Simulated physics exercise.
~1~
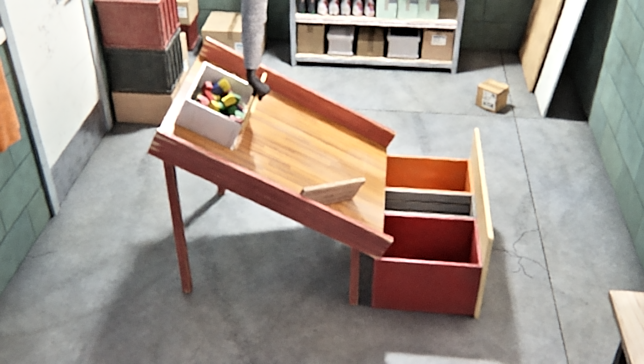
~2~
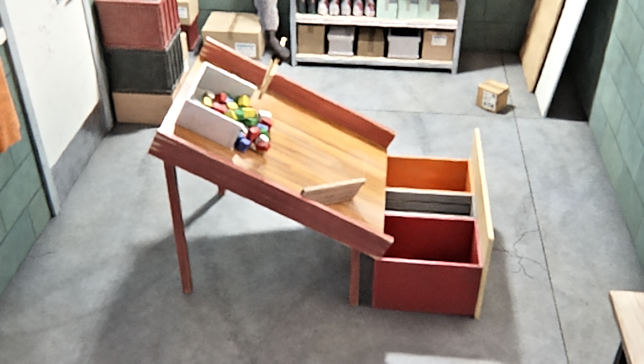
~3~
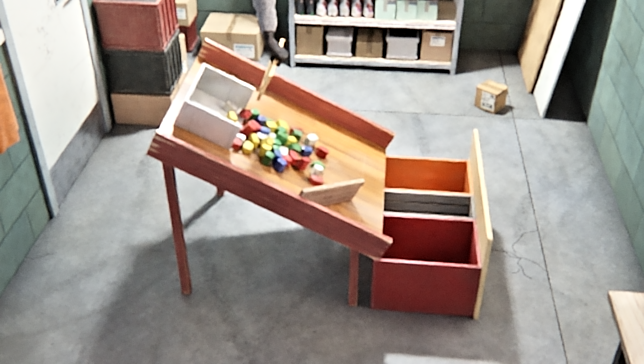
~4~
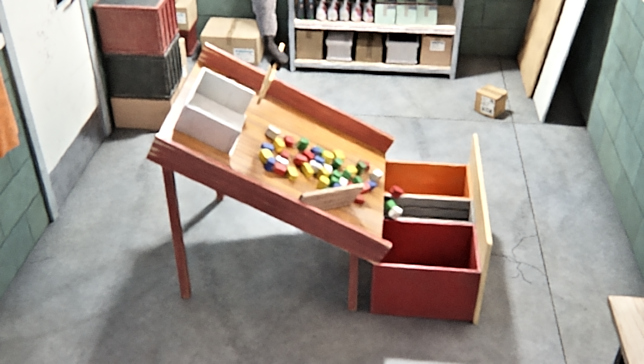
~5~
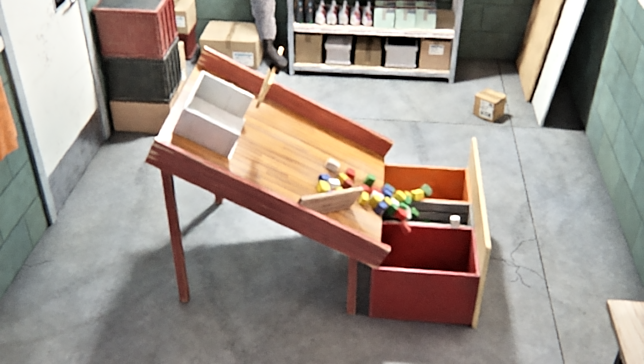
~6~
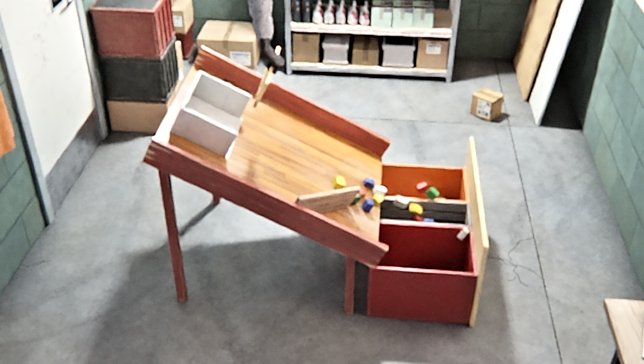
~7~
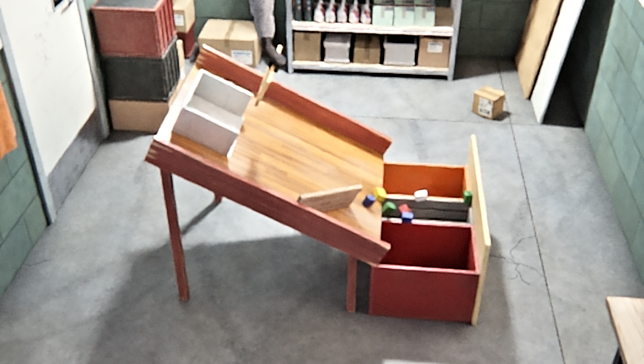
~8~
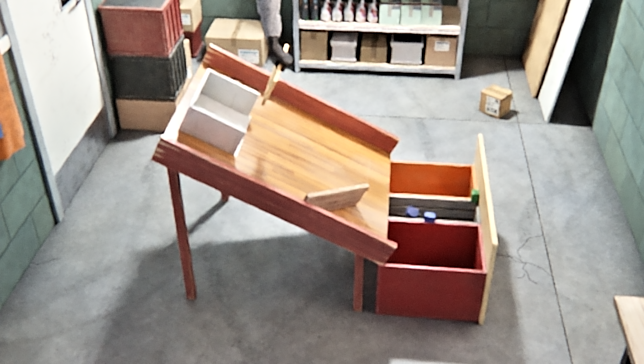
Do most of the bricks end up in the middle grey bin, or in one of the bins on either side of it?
Most of them end up in the middle grey bin. The orange and red bins on either side take far fewer.
